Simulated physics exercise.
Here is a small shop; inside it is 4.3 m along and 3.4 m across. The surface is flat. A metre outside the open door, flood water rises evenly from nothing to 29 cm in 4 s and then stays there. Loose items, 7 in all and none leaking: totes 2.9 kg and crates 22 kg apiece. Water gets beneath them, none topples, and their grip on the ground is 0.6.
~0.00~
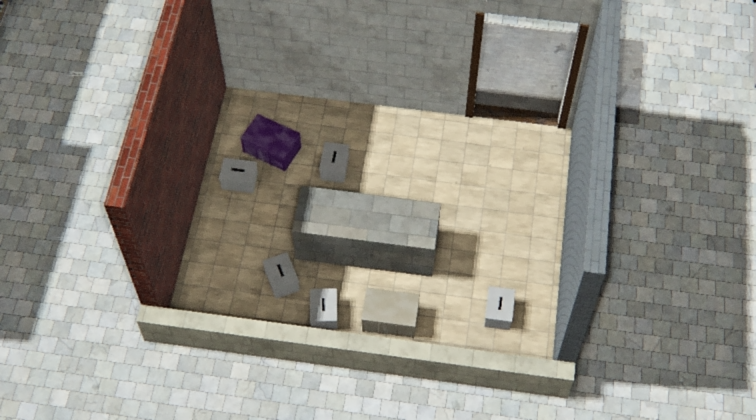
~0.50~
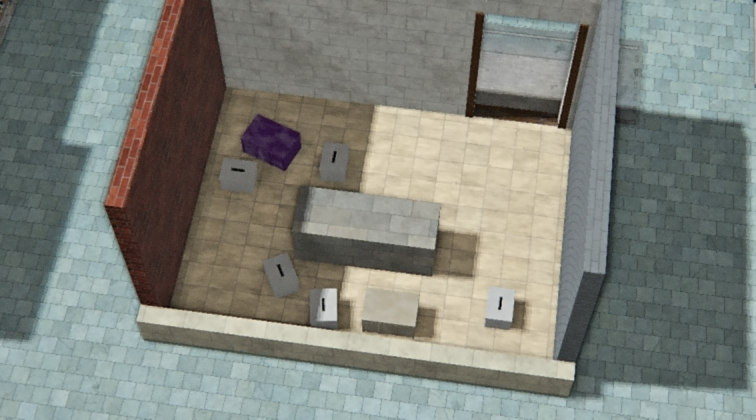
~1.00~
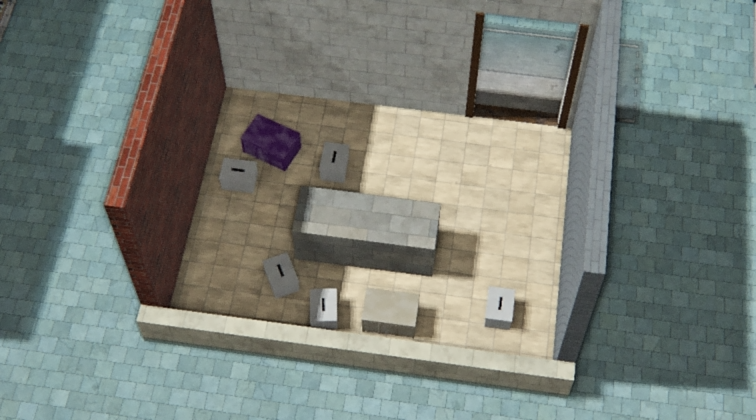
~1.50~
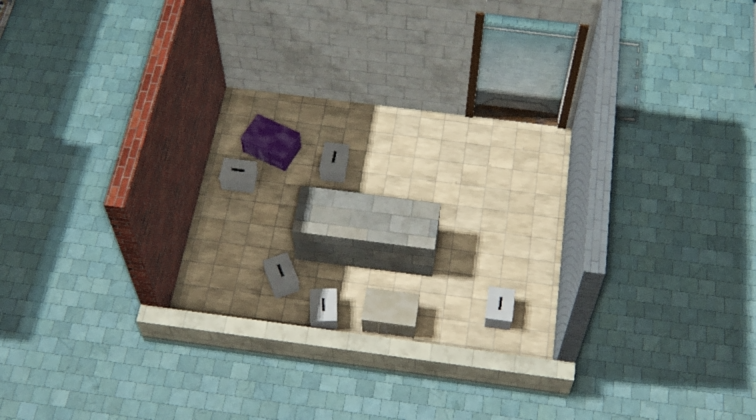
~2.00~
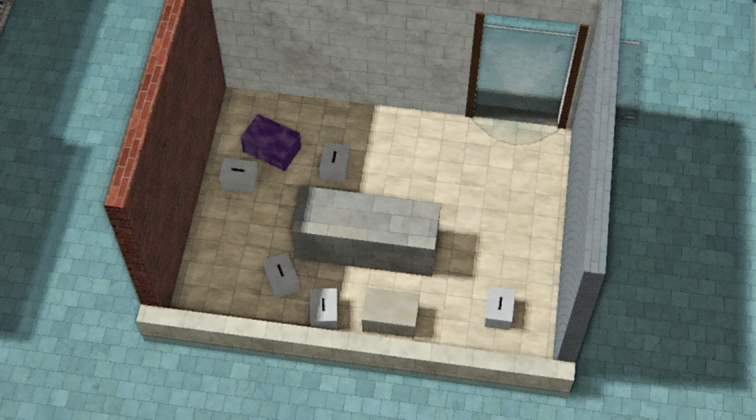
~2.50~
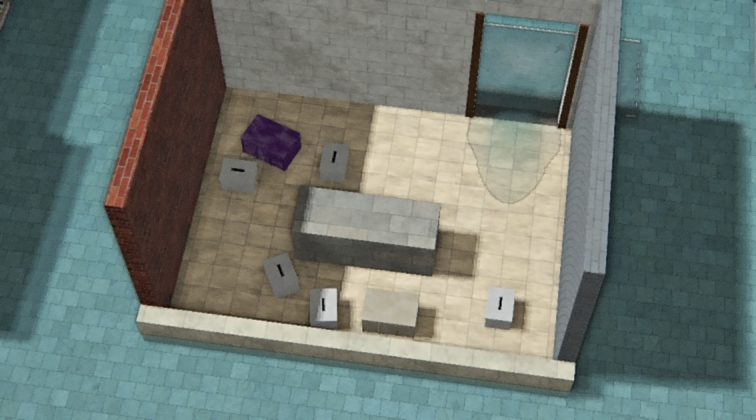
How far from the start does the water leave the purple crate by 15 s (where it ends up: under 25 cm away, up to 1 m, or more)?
Purple crate gets carried off.
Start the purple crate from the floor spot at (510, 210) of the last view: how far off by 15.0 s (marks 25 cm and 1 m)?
It ends far away.
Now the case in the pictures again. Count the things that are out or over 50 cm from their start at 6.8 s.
I count 3.
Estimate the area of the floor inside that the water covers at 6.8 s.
Some 12 m2.
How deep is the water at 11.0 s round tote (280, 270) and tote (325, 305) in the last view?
About 13 and 18 cm.
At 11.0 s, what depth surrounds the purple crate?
About 18 cm.
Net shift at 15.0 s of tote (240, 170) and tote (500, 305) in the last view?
In turn: 300 cm, 200 cm.
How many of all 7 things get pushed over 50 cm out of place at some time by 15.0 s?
That makes 7.
After 3.5 s the purple crate is near (270, 135), 0.0 m from its start, aground; 0 afloat.
After 6.8 s the purple crate is near (270, 135), 0.0 m from its start, aground; 3 afloat.
After 11.0 s the purple crate is near (303, 93), 0.7 m from its start, afloat; 7 afloat.
After 15.0 s the purple crate is near (492, 247), 3.0 m from its start, afloat; 7 afloat.
